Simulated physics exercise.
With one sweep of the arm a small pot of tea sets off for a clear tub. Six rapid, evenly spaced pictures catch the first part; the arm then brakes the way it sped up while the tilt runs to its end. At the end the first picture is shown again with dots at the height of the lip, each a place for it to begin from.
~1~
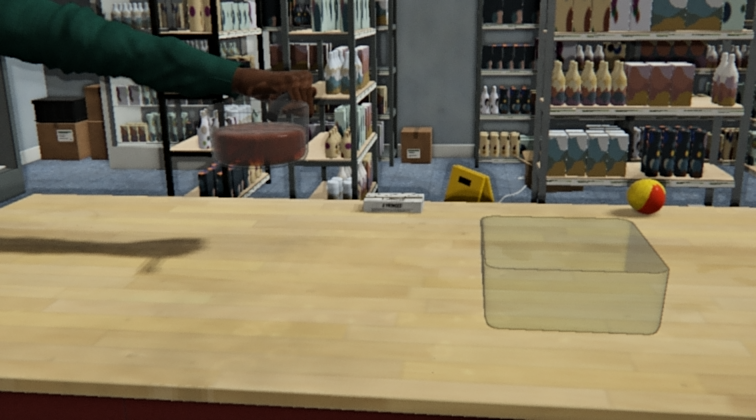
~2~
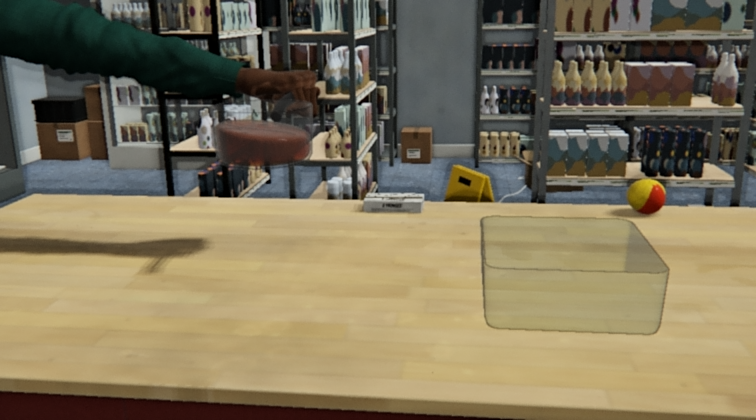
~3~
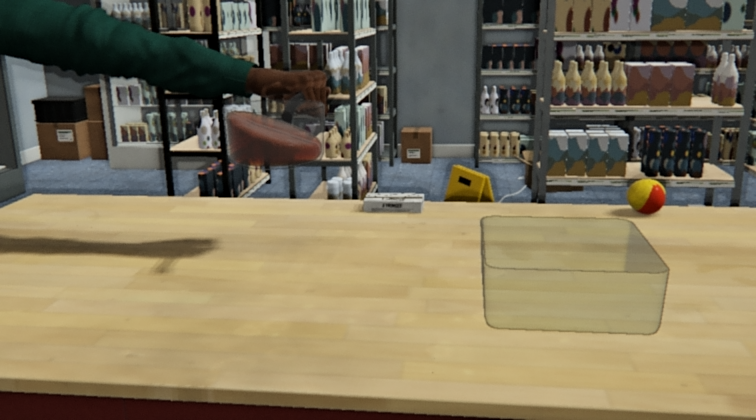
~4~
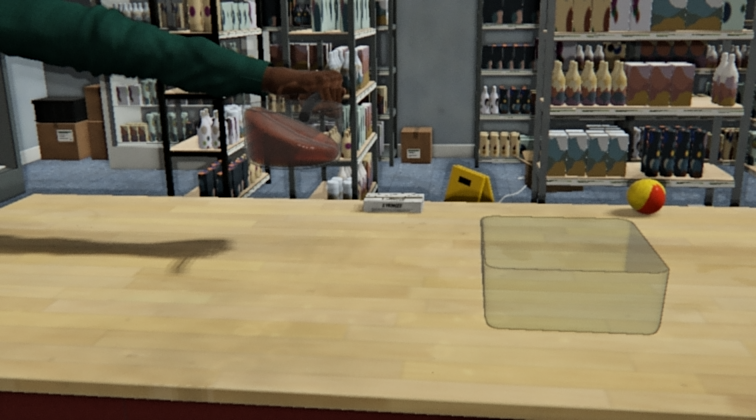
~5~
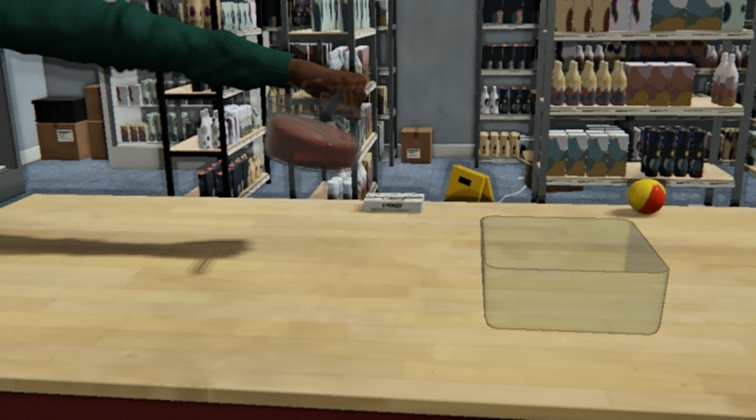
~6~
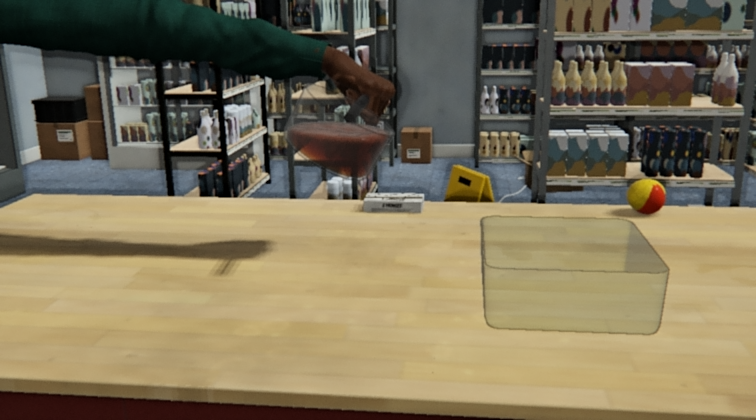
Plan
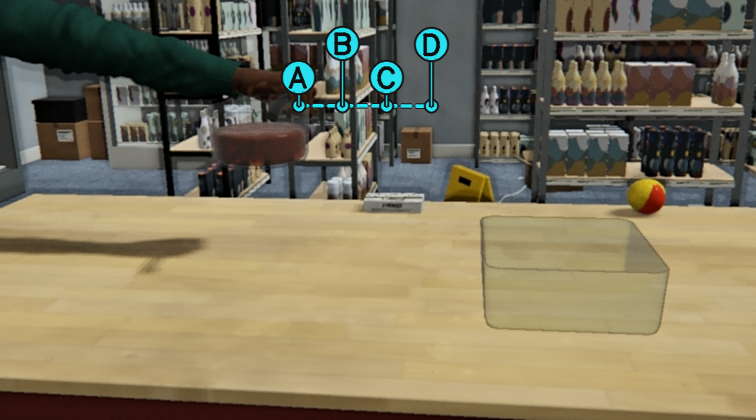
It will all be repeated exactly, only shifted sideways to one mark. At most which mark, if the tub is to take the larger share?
Choose B.
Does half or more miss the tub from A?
Yes, it does.
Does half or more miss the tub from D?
No, not at all.
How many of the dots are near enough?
Three.
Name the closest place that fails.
A.
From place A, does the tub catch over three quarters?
No, it does not.
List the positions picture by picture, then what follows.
The first picture shows upright, lip at (304, 105); tub from (484, 325) to (659, 332); nothing has left yet.
The second picture shows upright, lip at (309, 105); nothing has left yet.
The third picture shows upright, lip at (321, 105); nothing has left yet.
The fourth picture shows upright, lip at (340, 106); nothing has left yet.
The fifth picture shows tipped about 11°, lip at (366, 115); nothing has left yet.
The sixth picture shows tipped about 30°, lip at (393, 133); nothing has left yet.
In cyan, A at (298, 105); B at (342, 105); C at (386, 105); D at (431, 106).
For place A, about 31 % lands in the tub, 59 % falls short and 11 % goes beside or beyond.
For place B, about 61 % lands in the tub, 17 % falls short and 22 % goes beside or beyond.
For place C, about 76 % lands in the tub, 6 % falls short and 17 % goes beside or beyond.
For place D, about 78 % lands in the tub, 9 % falls short and 13 % goes beside or beyond.
